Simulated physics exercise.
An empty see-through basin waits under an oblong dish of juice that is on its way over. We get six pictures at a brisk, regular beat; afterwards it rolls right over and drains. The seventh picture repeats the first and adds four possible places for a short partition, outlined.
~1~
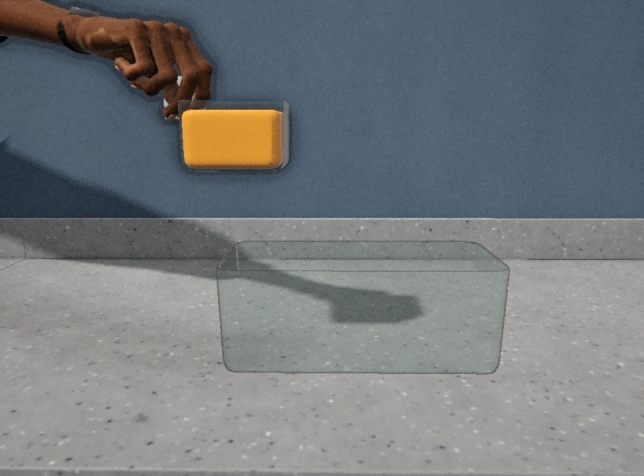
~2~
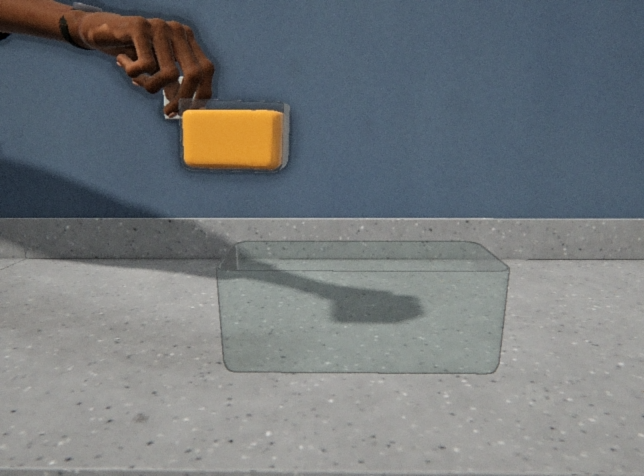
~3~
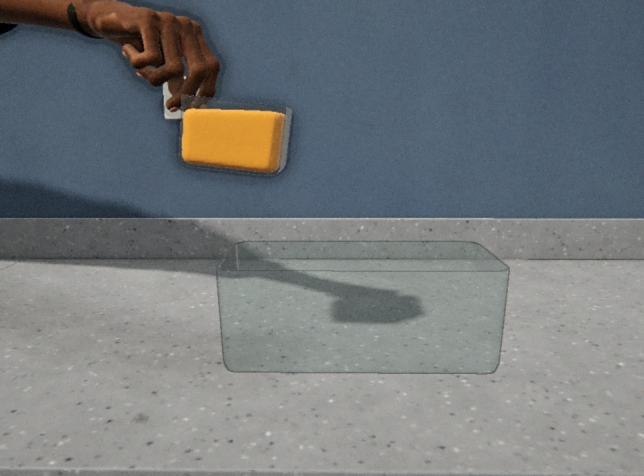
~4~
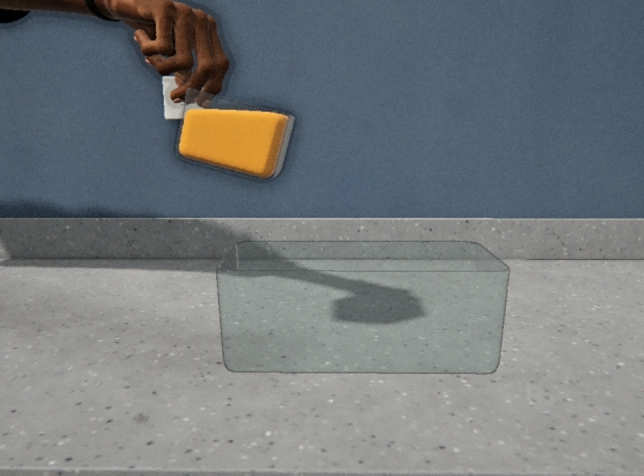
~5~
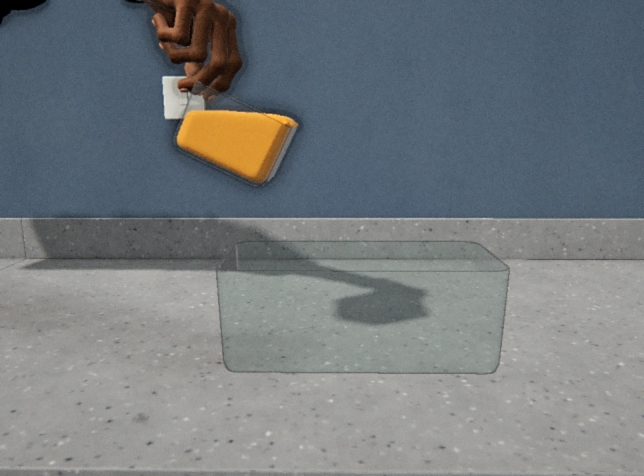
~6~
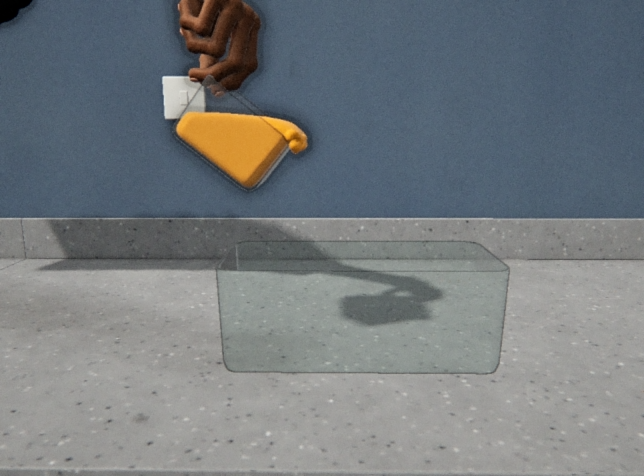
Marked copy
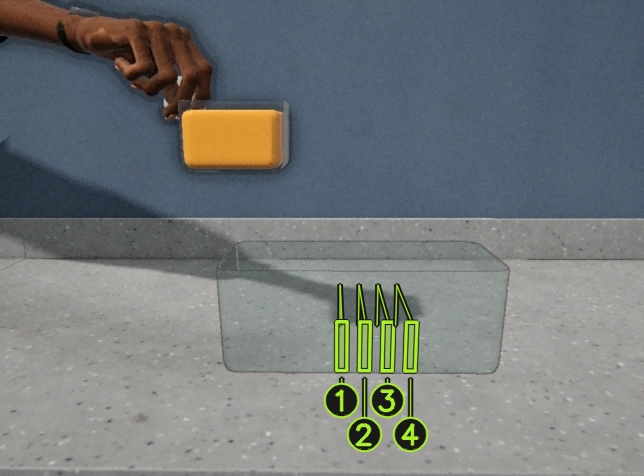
In the video, a hand holds a clear oblong dish of orange juice above an empty see-through basin, then gradually tilts it down to the right until a little juice comes over the lip.
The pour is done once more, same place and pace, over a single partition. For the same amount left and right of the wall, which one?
Go for 1.
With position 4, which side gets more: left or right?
The left one.
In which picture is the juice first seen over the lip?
In picture 5.
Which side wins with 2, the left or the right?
The left side.
On the marked copy, 1 at (341, 378); 2 at (364, 378); 3 at (387, 378); 4 at (410, 378).
If 1 is chosen, about 47 % ends left of the wall and 52 % right of it.
If 2 is chosen, about 85 % ends left of the wall and 12 % right of it; 3 % is lost outside.
If 3 is chosen, about 94 % ends left of the wall and 4 % right of it.
If 4 is chosen, about 95 % ends left of the wall and 3 % right of it.
